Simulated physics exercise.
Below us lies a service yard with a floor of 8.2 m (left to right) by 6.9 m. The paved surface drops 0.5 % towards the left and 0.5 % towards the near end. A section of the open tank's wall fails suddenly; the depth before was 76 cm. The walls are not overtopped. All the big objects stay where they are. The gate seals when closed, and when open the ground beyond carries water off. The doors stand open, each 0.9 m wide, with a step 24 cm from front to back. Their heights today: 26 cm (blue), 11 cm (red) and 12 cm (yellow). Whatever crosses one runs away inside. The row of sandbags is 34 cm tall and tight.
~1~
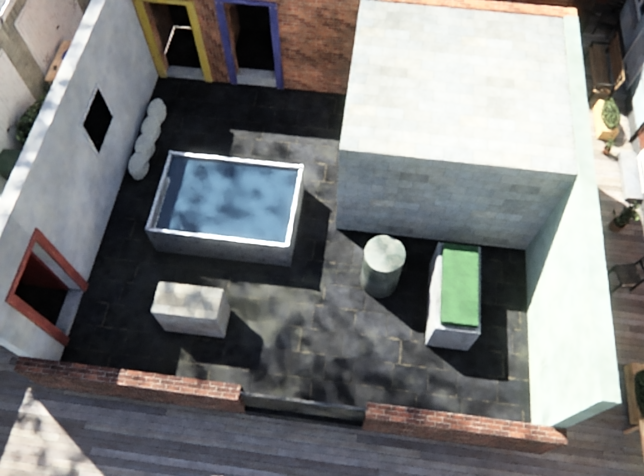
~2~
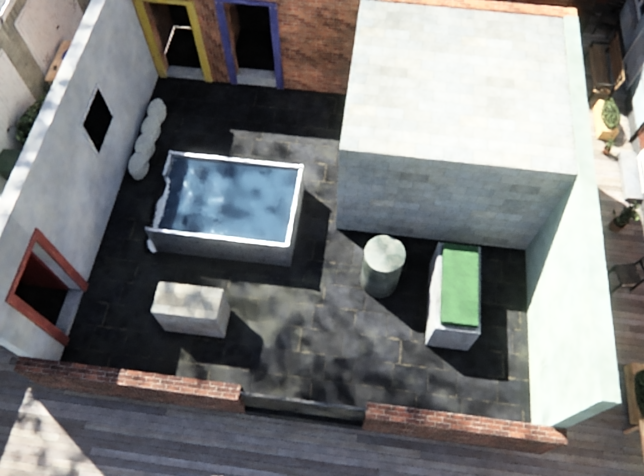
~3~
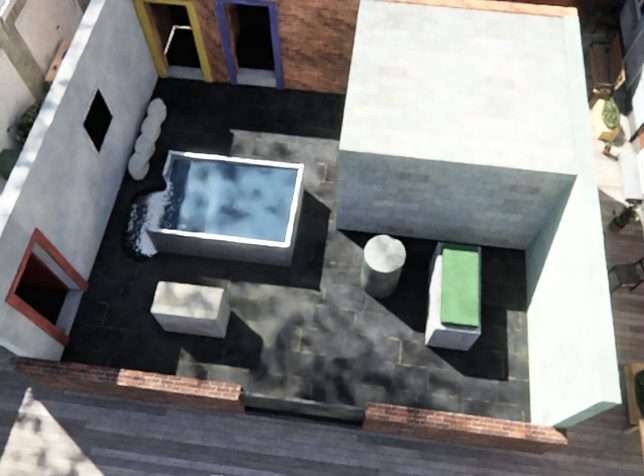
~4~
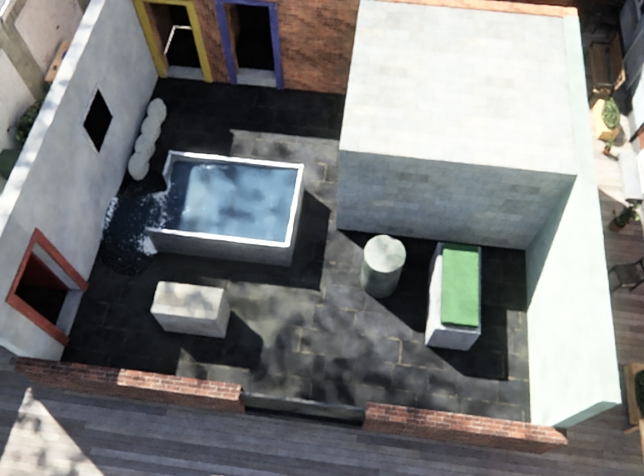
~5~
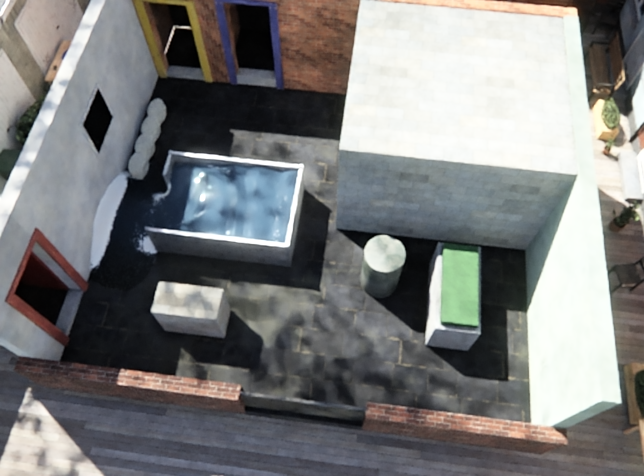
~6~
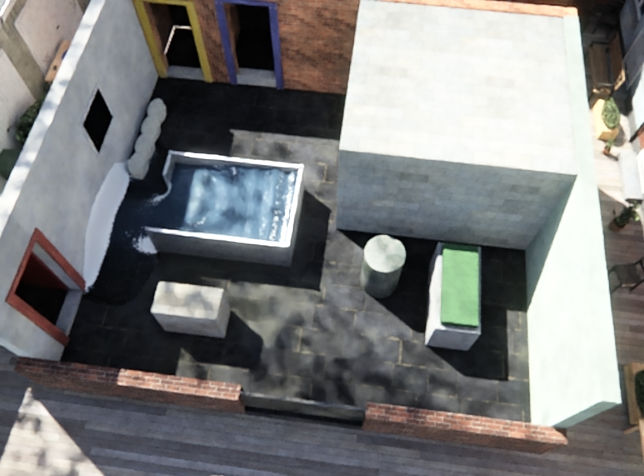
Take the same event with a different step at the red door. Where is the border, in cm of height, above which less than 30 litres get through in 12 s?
Close to 13.5 cm is just enough.
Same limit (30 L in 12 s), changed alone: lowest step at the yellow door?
Roughly 18 cm at yellow.
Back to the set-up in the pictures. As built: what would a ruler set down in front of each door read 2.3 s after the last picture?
Depths in cm: Blue 3, red 14, yellow 20.
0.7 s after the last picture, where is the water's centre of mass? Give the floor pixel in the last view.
Around (193, 223).
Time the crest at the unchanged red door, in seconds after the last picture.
Around 1.4 s.
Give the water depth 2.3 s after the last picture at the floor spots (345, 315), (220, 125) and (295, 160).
Roughly 0, 2 and 0 cm, in turn.
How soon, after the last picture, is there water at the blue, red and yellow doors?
Arrival: Blue 1.8 s, red 0.1 s, yellow 1.0 s.
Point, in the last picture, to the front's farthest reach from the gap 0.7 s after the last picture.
At about (159, 77).
Then, 0.7 s after the last picture water covers 15 % of the floor, deepest (56 cm) near (107, 228); 16 cm at the red door, 0 litres in over its 11 cm step.
Then, 2.3 s after the last picture water covers 45 % of the floor, deepest (38 cm) near (77, 374); 14 cm at the red door, 15 litres in over its 11 cm step.
Then, 11.3 s after the last picture water covers 95 % of the floor, deepest (14 cm) near (270, 399); 9 cm at the red door, 55 litres in over its 11 cm step.
At the red door as built, the water peaked near 16 cm, 1.3 s after the last picture.
Run again over the same 12 s with other heights there, 57 litres in over 11 cm, 20 litres over 15 cm. The limit of 30 litres is kept from about 13.5 cm up.
